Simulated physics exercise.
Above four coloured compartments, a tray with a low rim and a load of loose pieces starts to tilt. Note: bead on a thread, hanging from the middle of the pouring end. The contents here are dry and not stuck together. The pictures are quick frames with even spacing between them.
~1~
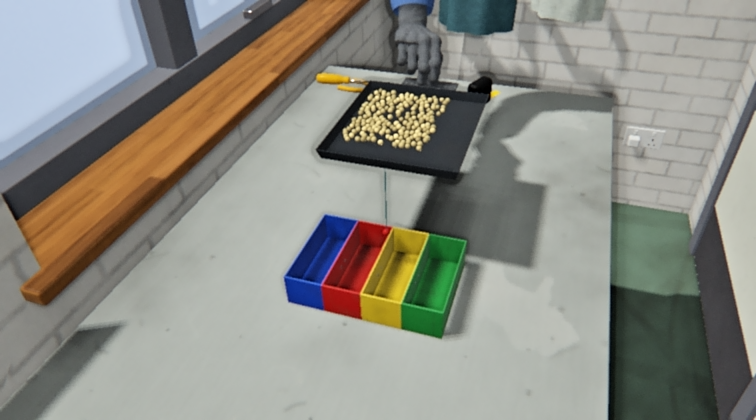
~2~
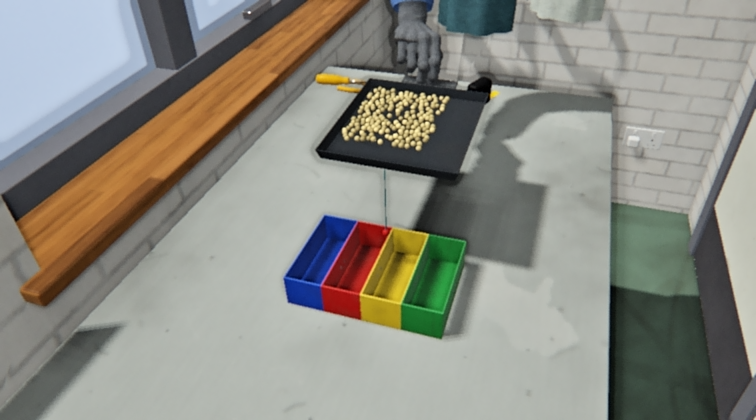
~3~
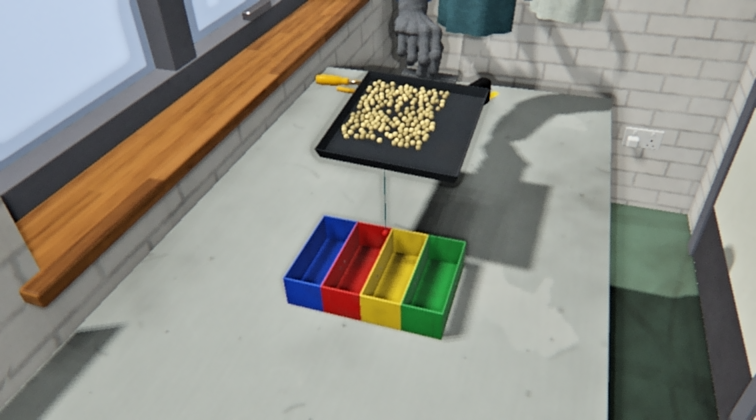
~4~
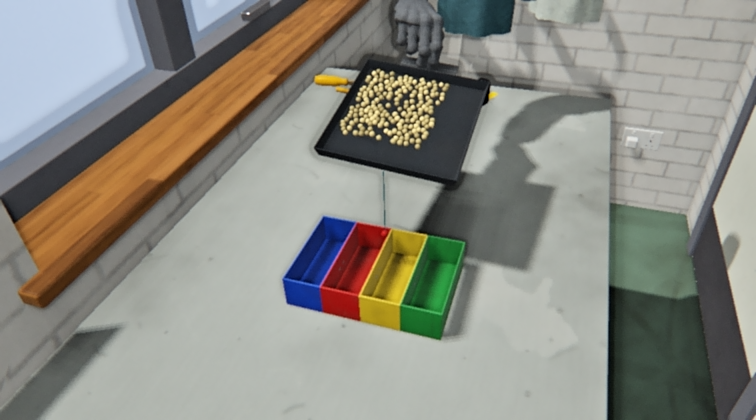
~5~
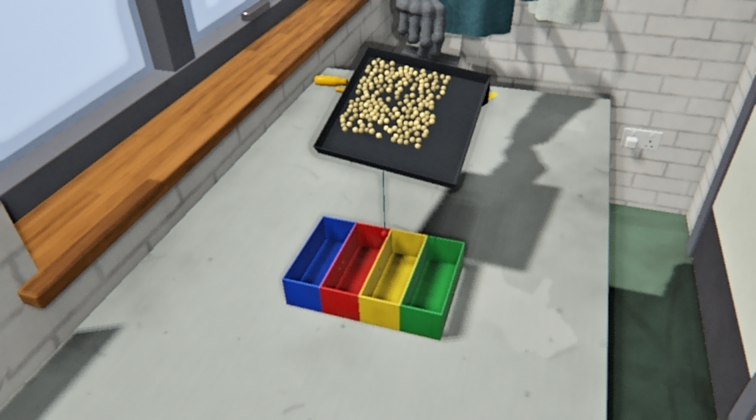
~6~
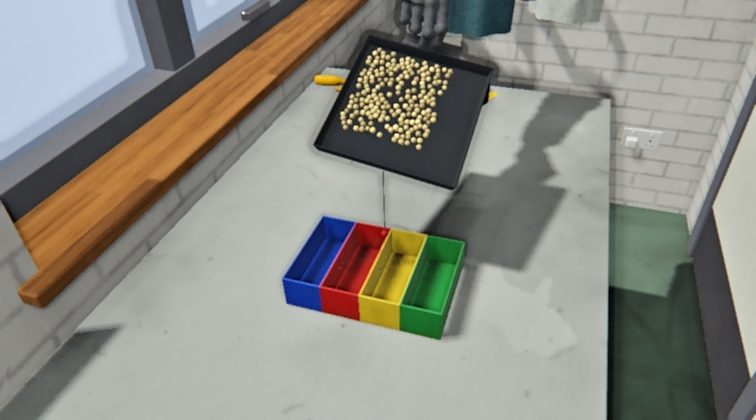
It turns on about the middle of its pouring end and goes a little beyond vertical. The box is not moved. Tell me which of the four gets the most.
The green cell gets the most.
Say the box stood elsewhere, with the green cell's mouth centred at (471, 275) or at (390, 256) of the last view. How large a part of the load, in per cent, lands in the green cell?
Close to 30 in a hundred, then close to 0 in a hundred.
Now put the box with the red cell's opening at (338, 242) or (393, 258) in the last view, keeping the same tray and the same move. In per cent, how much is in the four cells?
First some 20, then 100 per cent.
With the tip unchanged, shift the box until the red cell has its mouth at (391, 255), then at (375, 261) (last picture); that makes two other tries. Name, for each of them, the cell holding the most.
The yellow cell, then the green one.
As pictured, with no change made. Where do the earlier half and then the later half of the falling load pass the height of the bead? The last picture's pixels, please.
Starting near (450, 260), moving on to near (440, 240).
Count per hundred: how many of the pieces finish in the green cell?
I'd put that share near 70 per cent.
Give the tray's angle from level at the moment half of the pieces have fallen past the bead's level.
Roughly 80 degrees at that moment.
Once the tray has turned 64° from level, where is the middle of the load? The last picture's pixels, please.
Centre estimate: (438, 192).
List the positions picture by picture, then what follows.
In the first frame, corners of the pouring end near (320, 148) and (456, 170), level; middle of the load near (401, 119), soya beans; bead on its thread near (387, 232); blue cell near (304, 291); red cell near (342, 300); yellow cell near (381, 309); green cell near (422, 318).
In the second frame, corners of the pouring end near (320, 148) and (455, 171), level; middle of the load near (401, 119).
In the third frame, corners of the pouring end near (319, 148) and (455, 174), tipped barely, lowest at the right corner; middle of the load near (389, 112).
In the fourth frame, corners of the pouring end near (318, 146) and (454, 177), tipped a little, lowest at the right corner; middle of the load near (389, 106).
In the fifth frame, corners of the pouring end near (318, 145) and (454, 181), tipped clearly, lowest at the right corner; middle of the load near (389, 100).
In the sixth frame, corners of the pouring end near (318, 143) and (454, 184), tipped clearly, lowest at the right corner; middle of the load near (390, 95), a little on the move; blue cell near (302, 293); red cell near (340, 301); yellow cell near (379, 310); green cell near (420, 320).
Shortly afterwards, tray tipped steeply; near two thirds on the tray; a little in the green cell; only a few in the yellow cell; near a third falling or outside the box.
Next, tray tipped past a quarter turn; a little on the tray; near half in the green cell; a little in the yellow cell; only a few in the red cell; near a third falling or outside the box.
Some moments later, tray tipped past a quarter turn; the bulk in the green cell; a little in the yellow cell; only a few in the red cell; near a quarter falling or outside the box.
In the end, tray tipped past a quarter turn; the bulk in the green cell; a little in the yellow cell; only a few in the red cell; none at all in the blue cell; near a quarter outside the box.
